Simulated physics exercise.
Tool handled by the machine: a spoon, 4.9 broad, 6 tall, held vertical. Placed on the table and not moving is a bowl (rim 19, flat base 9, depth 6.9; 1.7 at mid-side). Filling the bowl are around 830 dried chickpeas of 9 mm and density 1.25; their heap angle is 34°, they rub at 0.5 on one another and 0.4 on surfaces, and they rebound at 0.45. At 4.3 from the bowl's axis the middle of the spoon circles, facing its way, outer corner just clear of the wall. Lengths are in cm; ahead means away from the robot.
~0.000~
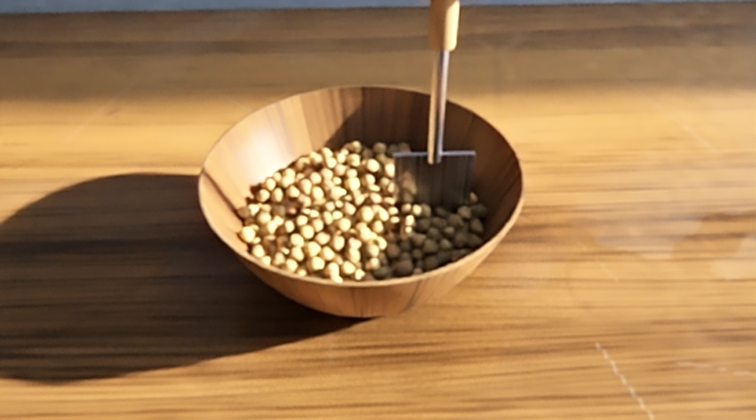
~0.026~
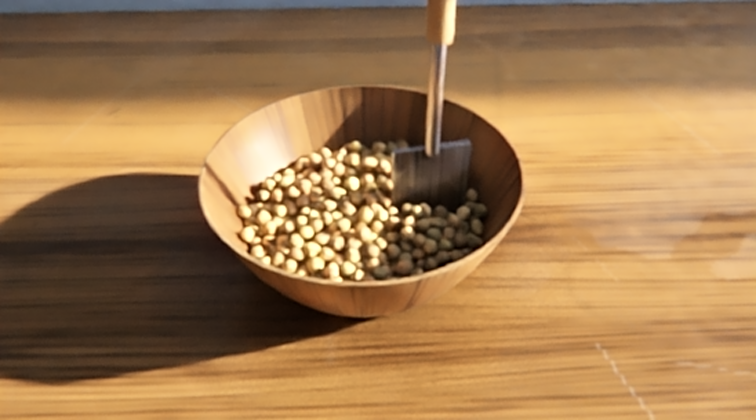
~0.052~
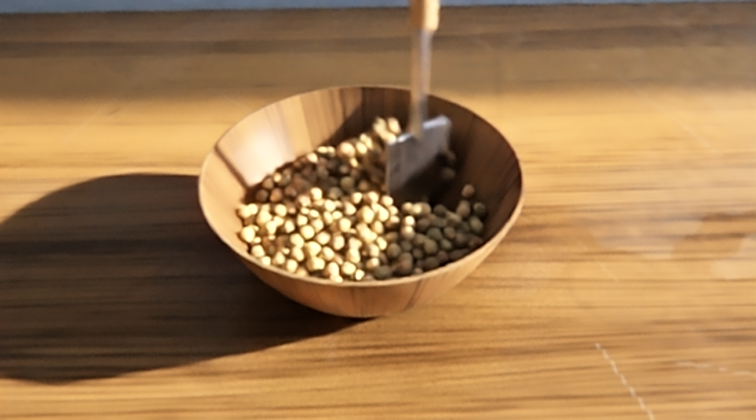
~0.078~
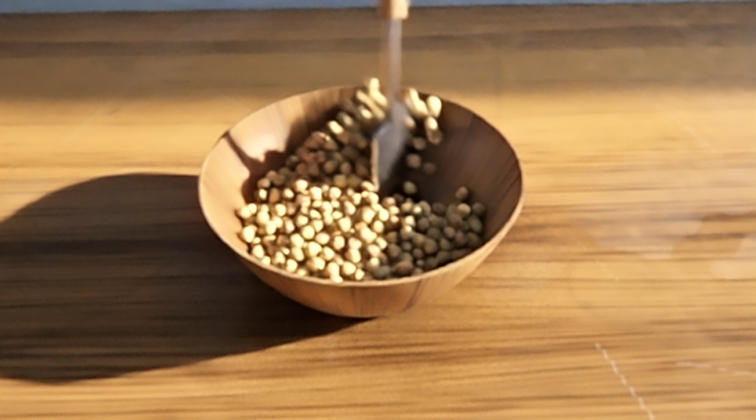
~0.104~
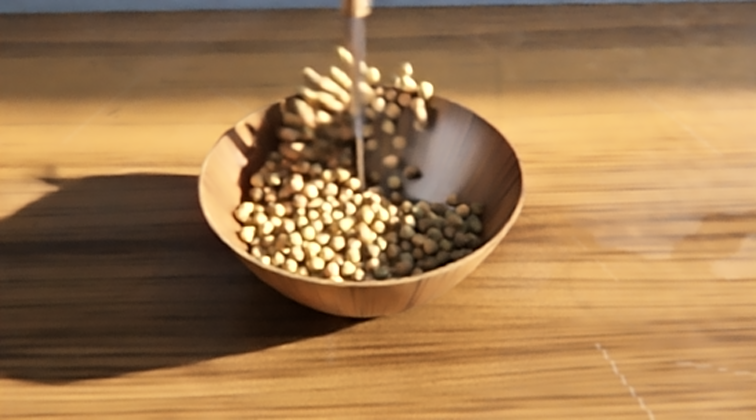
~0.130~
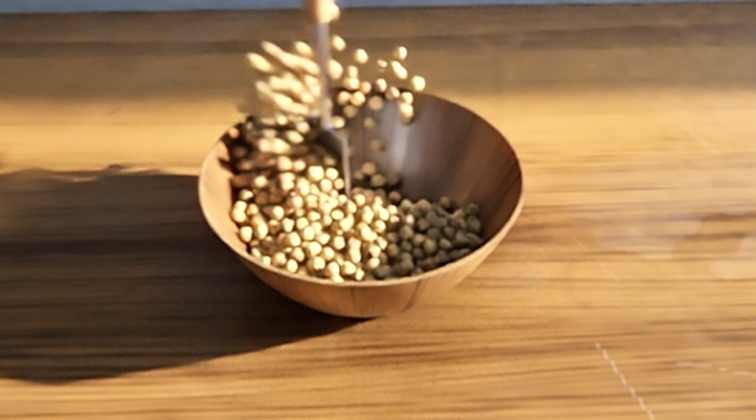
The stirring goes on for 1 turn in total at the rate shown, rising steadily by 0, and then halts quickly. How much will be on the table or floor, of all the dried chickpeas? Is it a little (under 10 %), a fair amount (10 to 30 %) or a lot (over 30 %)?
A lot, over 30 %.
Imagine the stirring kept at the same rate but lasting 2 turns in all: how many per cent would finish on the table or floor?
Close to 55 in a hundred.
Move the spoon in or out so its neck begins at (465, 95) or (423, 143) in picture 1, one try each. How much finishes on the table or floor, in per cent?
0 and 35 %.
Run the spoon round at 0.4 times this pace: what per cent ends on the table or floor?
That gives some 5 percent.
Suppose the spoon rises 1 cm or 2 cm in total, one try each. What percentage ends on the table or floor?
Near 30 in a hundred, then near 25 in a hundred.
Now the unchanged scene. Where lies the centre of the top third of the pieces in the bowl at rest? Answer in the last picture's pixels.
I'd say close to (404, 163).
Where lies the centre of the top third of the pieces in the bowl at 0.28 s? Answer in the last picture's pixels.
Near pixel (437, 234).
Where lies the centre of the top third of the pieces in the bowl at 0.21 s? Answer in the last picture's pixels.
About (277, 226).
After 0.21 s, 209° round, highest piece 13 above the table; 734 in the bowl, 96 in flight or on the tool.
After 0.28 s, 295° round, highest piece 13 above the table; 626 in the bowl, 20 on the table or floor, 184 in flight or on the tool.
After 0.52 s, 0° round, highest piece 7 above the table; 521 in the bowl, 308 on the table or floor, 1 in flight or on the tool.
After 1.22 s, 0° round, highest piece 7 above the table; 521 in the bowl, 309 on the table or floor.
At rest, 521 in the bowl, 309 on the table or floor. That is 37 % on the table or floor.
